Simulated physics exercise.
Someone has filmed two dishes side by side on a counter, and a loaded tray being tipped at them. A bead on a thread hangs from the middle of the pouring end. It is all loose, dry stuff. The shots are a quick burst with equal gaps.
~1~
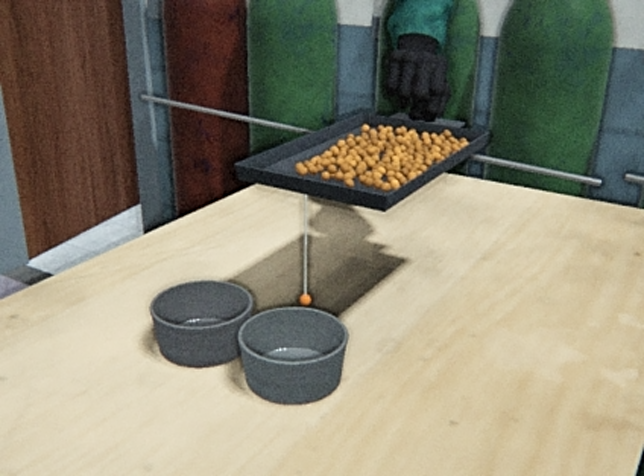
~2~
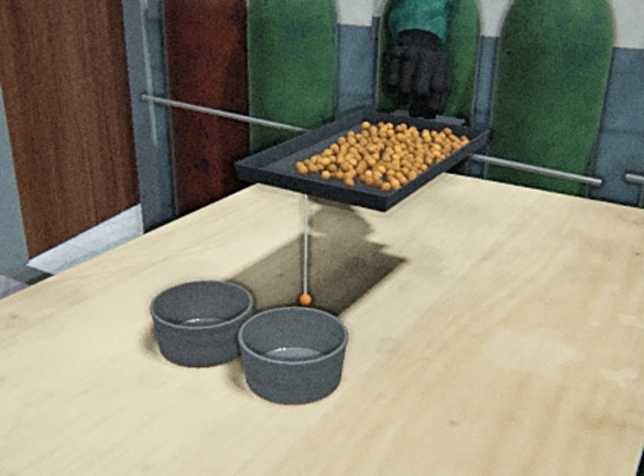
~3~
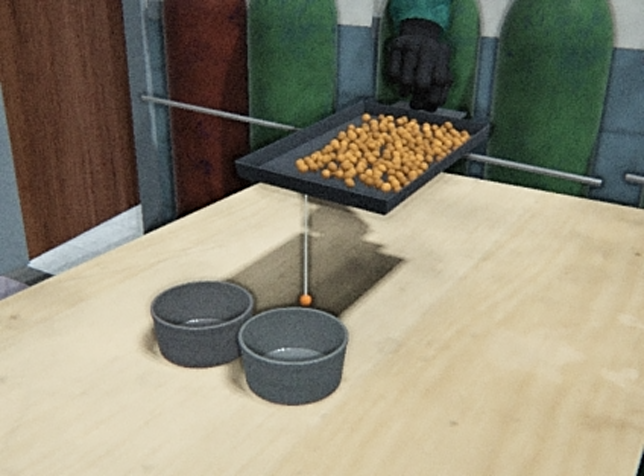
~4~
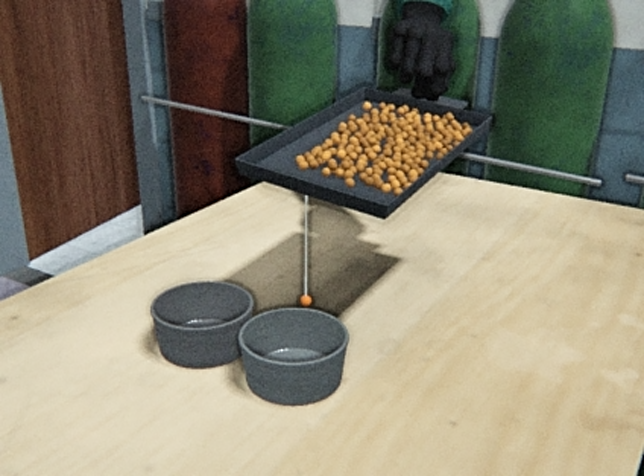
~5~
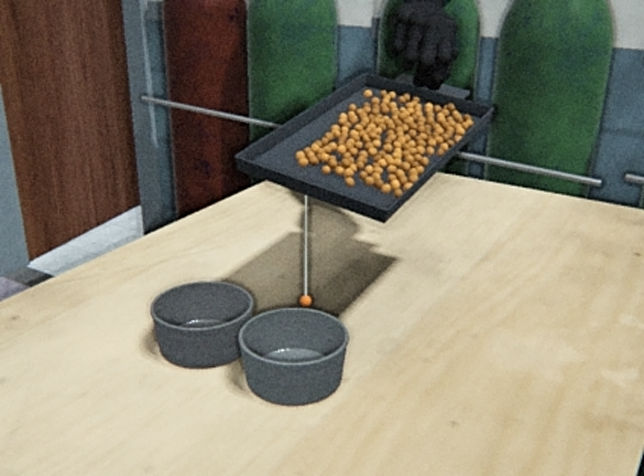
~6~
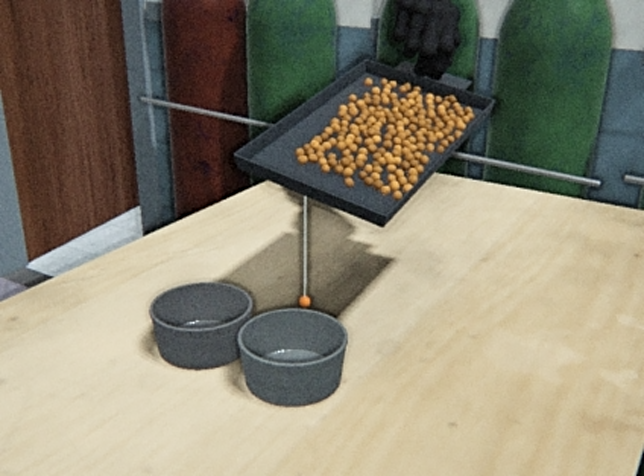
A dark tray of roasted chickpeas, gripped by a black-gloved hand, started out nearly level above two gray dishes, then gradually tilted toward its front right corner as the chickpeas spread slightly apart.
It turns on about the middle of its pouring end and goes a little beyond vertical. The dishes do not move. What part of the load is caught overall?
Caught overall: Less than half.
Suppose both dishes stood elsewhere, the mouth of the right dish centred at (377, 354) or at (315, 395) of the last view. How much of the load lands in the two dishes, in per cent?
Roughly 60 per cent, and 0 per cent.
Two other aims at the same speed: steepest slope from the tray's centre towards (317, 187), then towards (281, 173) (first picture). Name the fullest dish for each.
In turn: The right one; the dish on the left.
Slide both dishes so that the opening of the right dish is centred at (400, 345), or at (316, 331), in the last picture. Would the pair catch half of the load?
One: Most of it. Two: Under half.
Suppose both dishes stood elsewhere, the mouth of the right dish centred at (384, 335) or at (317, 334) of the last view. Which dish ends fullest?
One: Right. Two: The right-hand dish.
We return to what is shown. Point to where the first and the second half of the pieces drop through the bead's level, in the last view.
Around (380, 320) and then (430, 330).
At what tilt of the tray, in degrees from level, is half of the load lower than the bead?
At some 115 degrees.
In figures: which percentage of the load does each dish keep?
Left dish near 0 in a hundred; right dish near 10.
Soon, tray tipped steeply; all on the tray.
A while on, tray tipped right over; all on the tray.
Towards the end, tray tipped past a quarter turn; a small part in the right dish; nearly all outside both.
Finally, tray tipped past a quarter turn; a small part in the right dish; none in the left dish; nearly all outside both.
